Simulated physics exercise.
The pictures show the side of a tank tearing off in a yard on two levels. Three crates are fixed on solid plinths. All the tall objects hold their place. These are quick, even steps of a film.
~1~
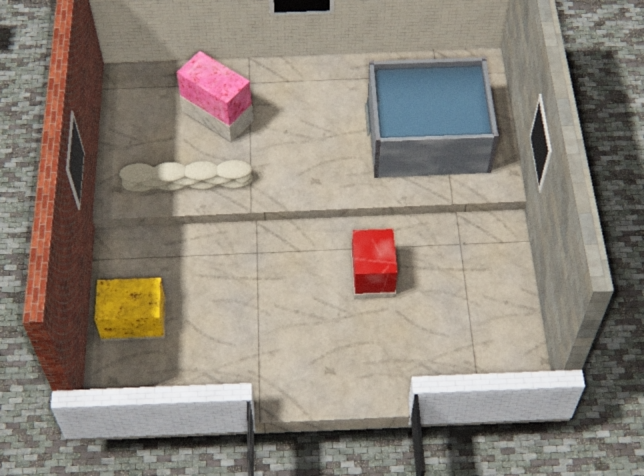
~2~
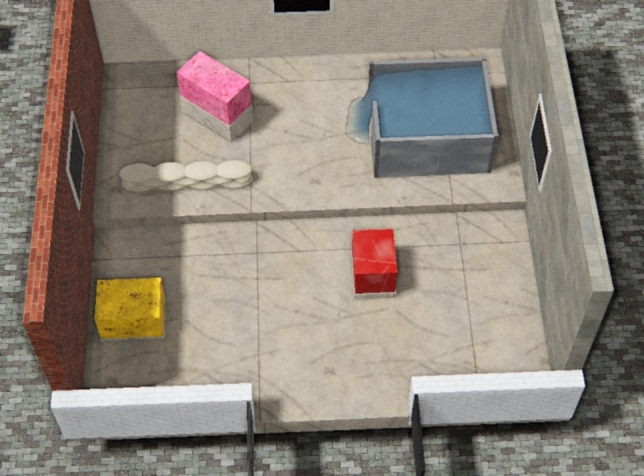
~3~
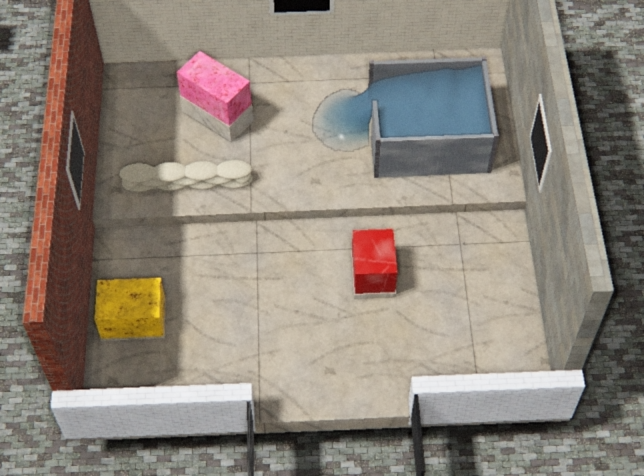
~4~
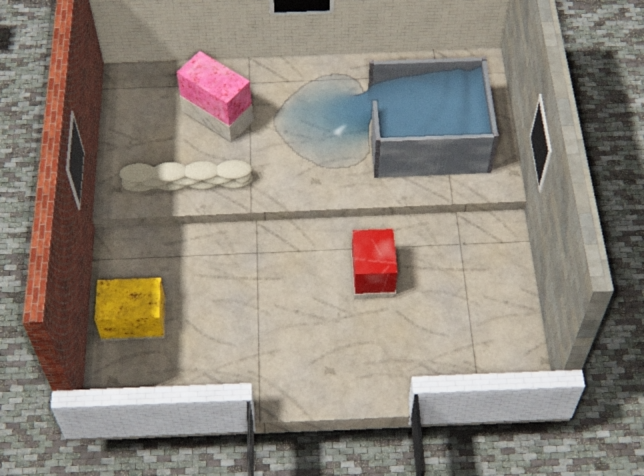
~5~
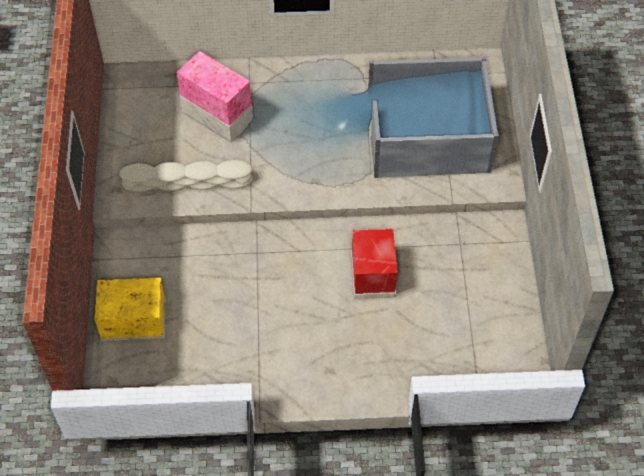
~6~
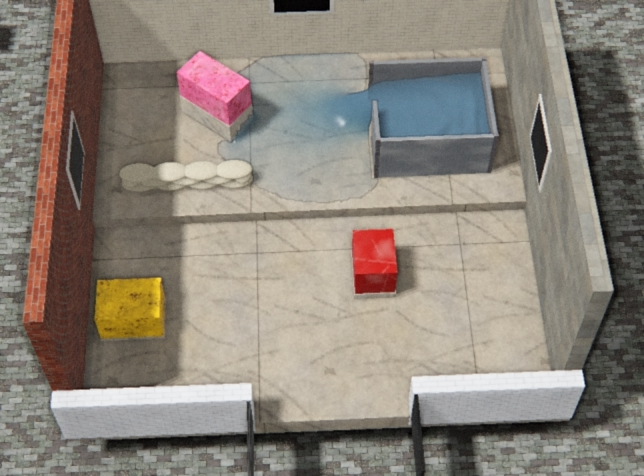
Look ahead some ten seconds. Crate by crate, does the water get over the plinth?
One by one: The pink crate escapes dry; the yellow crate is wetted; the red crate escapes dry.
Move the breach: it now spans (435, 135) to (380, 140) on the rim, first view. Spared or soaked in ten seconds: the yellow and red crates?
In short: The yellow one is soaked, the red one ends up wet.
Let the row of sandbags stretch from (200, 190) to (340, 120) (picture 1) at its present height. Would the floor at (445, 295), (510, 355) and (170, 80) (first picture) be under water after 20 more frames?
In turn: Dry, clear, under water.
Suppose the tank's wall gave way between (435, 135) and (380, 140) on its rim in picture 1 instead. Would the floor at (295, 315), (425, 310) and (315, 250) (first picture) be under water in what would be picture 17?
One after the other: Under water, under water, awash.
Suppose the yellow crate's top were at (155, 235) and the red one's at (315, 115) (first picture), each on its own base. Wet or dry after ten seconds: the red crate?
Then: Red crate gets wet.
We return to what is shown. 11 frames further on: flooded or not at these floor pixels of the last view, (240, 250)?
Answer: Flooded.
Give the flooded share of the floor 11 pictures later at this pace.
About 30 per cent.
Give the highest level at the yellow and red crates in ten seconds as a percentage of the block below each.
Roughly 400 per cent, then 70 per cent.
A moment on, water covers 20 % of the floor; the pink crate water round its plinth, the yellow crate not reached, the red crate not reached.
Next, water covers 30 % of the floor; the pink crate water round its plinth, the yellow crate water round its plinth, the red crate water round its plinth.
Then, water covers 40 % of the floor; the pink crate water round its plinth, the yellow crate water round its plinth, the red crate water round its plinth.
Later, water covers 60 % of the floor; the pink crate water round its plinth, the yellow crate water round its plinth, the red crate water round its plinth.
In the end, water covers 80 % of the floor; the pink crate stayed above the water, the yellow crate was topped, the red crate stayed above the water.
